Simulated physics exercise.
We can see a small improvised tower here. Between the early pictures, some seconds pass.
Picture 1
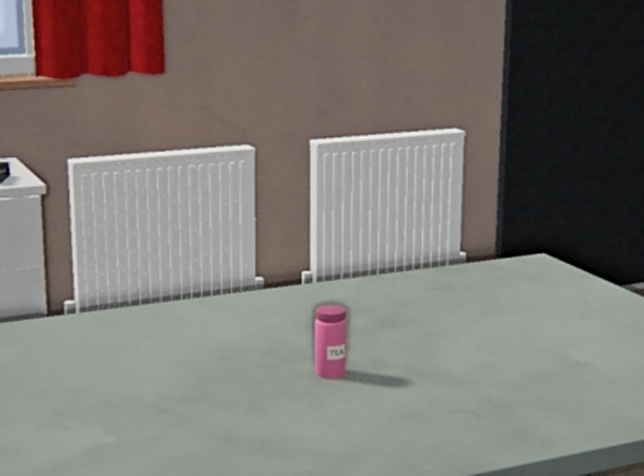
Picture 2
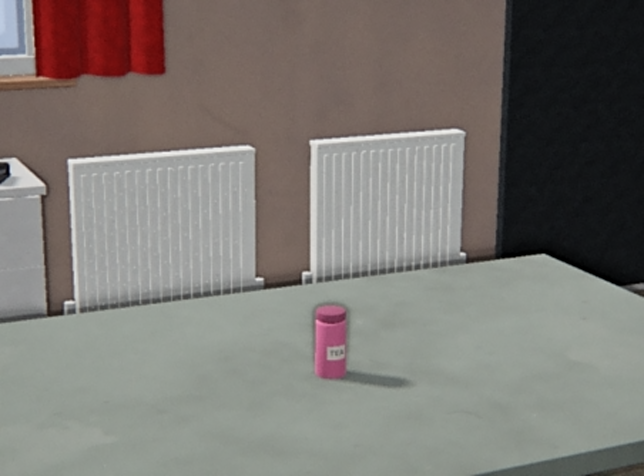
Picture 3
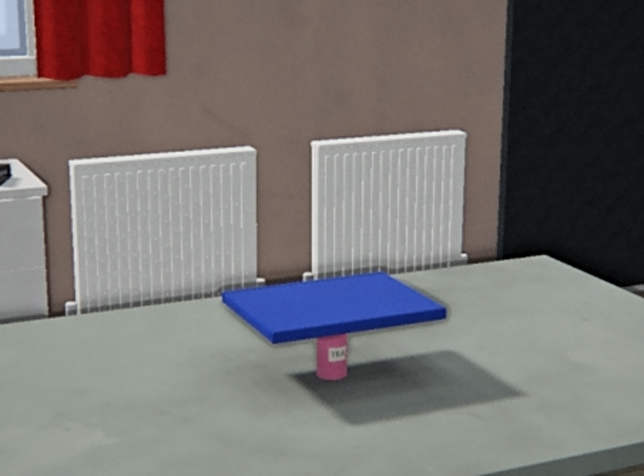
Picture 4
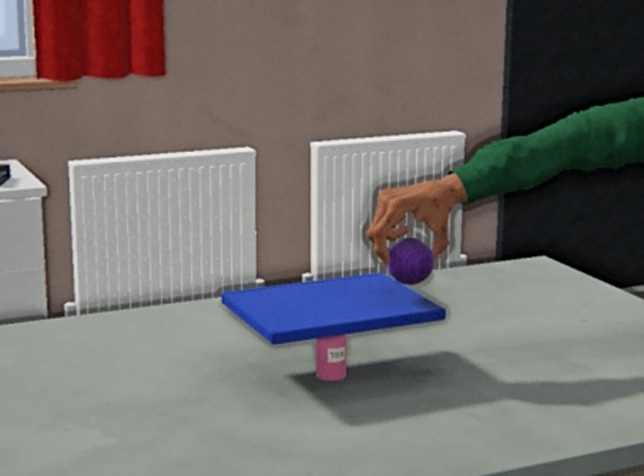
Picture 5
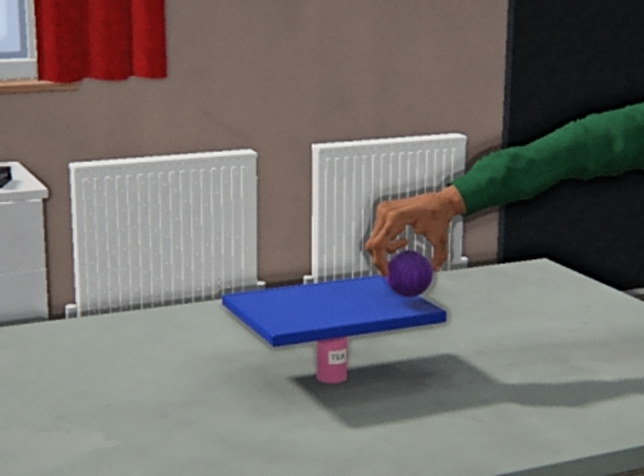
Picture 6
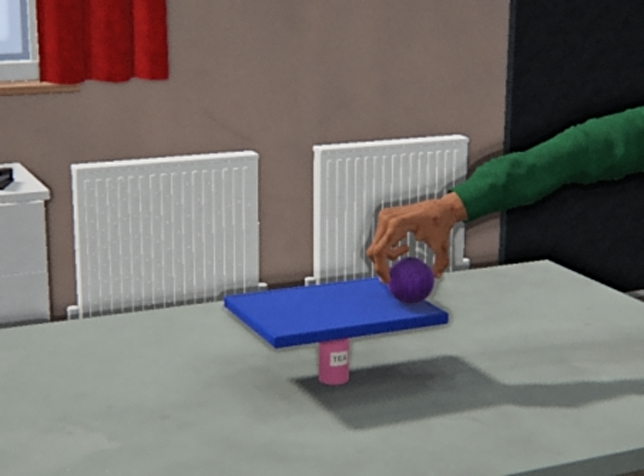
A hand lowers a purple onion onto the right side of a blue lid atop a pink tin.
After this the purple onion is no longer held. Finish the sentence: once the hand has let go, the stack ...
The stack tumbles.
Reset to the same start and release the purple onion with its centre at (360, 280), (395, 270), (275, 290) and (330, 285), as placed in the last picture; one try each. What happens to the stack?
The first time it stays standing, the second time it collapses, the third time it collapses, and the fourth time it stays standing.
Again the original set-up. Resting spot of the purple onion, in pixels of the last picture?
The object ends up somewhere around (457, 354).
Then, 0.40 s past the last view, purple onion now fallen; blue lid rocked 48° from its first pose.
Then, 0.60 s past the last view, blue lid rocked 55° from its first pose.
Finally, fallen, purple onion; down or leaning hard in the stack, blue lid; pink shaker still in place. Final places as the last picture's camera would see them, purple onion near (457, 354). The stack gives way.
